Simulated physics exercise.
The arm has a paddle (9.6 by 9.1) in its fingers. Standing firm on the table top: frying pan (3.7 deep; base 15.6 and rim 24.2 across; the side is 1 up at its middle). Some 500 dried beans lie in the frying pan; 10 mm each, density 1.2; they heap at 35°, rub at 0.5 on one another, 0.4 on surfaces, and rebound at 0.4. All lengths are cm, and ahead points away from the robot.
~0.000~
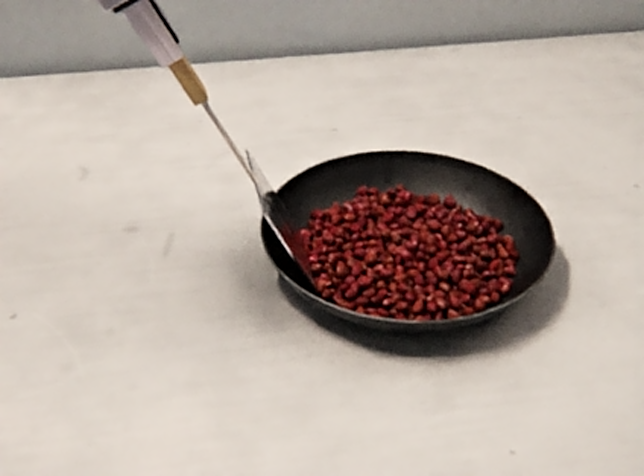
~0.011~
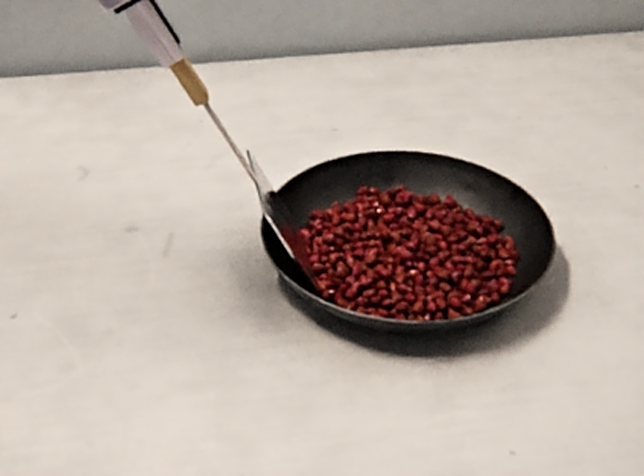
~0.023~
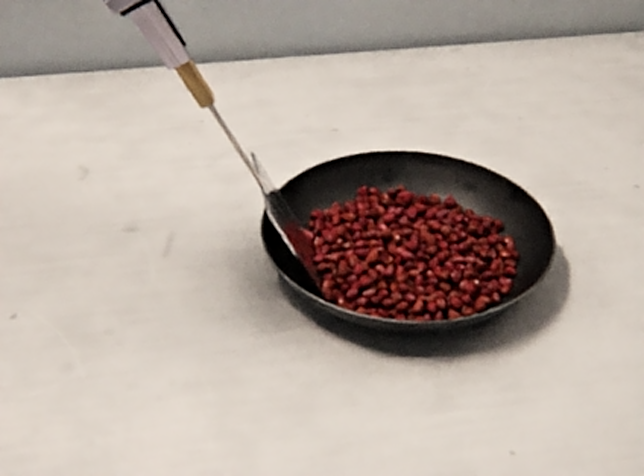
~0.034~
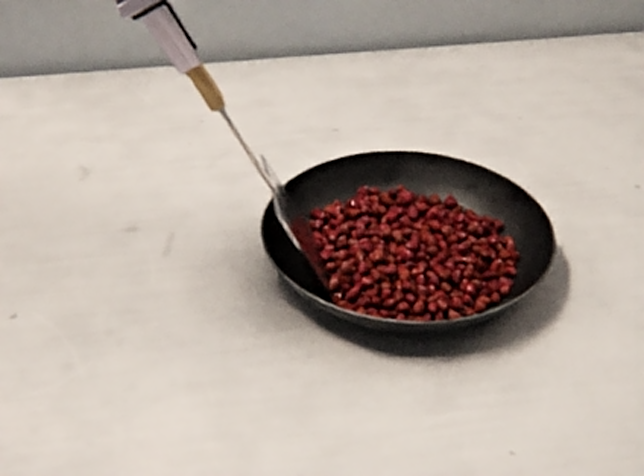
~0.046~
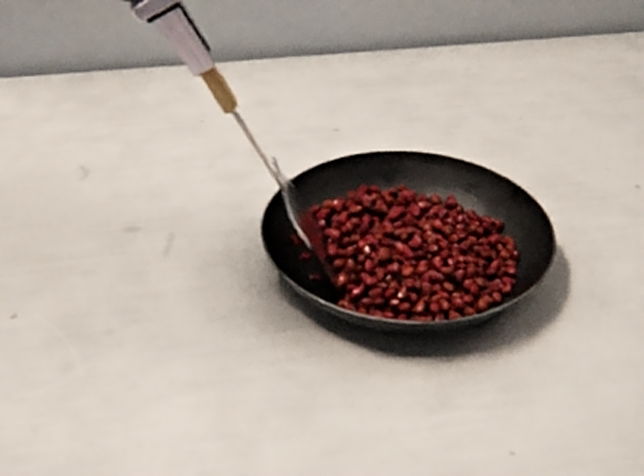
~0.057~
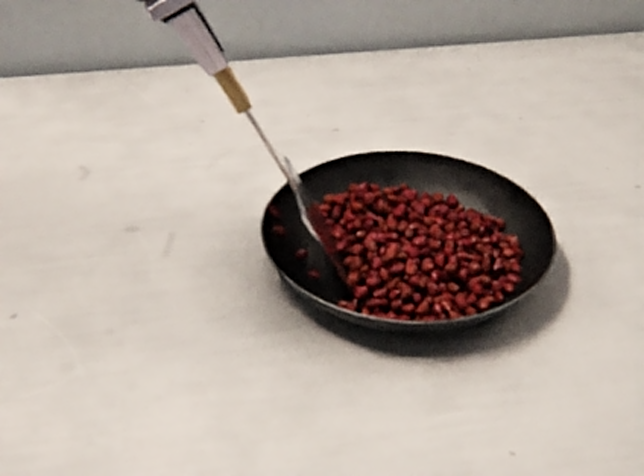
A robot arm holding a thin paddle at the left side of a black frying pan slowly pushed it a short way right through the heaped red beans, leaving a few behind on the left.
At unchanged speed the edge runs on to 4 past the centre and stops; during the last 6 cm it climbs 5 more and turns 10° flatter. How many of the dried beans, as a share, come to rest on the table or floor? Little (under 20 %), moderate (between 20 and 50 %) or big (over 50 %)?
Share on the table or floor: Little (under 20 %).
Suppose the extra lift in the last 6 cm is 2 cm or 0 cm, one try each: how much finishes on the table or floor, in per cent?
Some 5 and 10 per cent.
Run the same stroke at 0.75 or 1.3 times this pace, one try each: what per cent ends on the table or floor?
About 0 and 10 per cent.
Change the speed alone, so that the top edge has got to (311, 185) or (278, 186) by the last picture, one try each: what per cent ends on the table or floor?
About 10 and 0 per cent.
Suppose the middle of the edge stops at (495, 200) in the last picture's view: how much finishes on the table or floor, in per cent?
Some 15 per cent.
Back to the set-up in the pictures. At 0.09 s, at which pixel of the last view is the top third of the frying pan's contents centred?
At about (440, 242).
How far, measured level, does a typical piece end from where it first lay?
About 4 cm.
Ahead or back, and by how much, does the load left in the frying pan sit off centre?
Some 4.5 cm ahead.
By 0.09 s, sloping 63°, highest piece 13 above the table; 502 in the frying pan, 2 on the blade or in flight.
By 0.13 s, sloping 58°, highest piece 20 above the table; 502 in the frying pan, 2 on the blade or in flight.
By 0.35 s, sloping 53°, highest piece 36 above the table; 485 in the frying pan, 17 on the table or floor, 2 on the blade or in flight.
By 1.40 s, sloping 53°, highest piece 4 above the table; 484 in the frying pan, 20 on the table or floor.
Final count, 484 in the frying pan, 20 on the table or floor. That is 4 % on the table or floor.
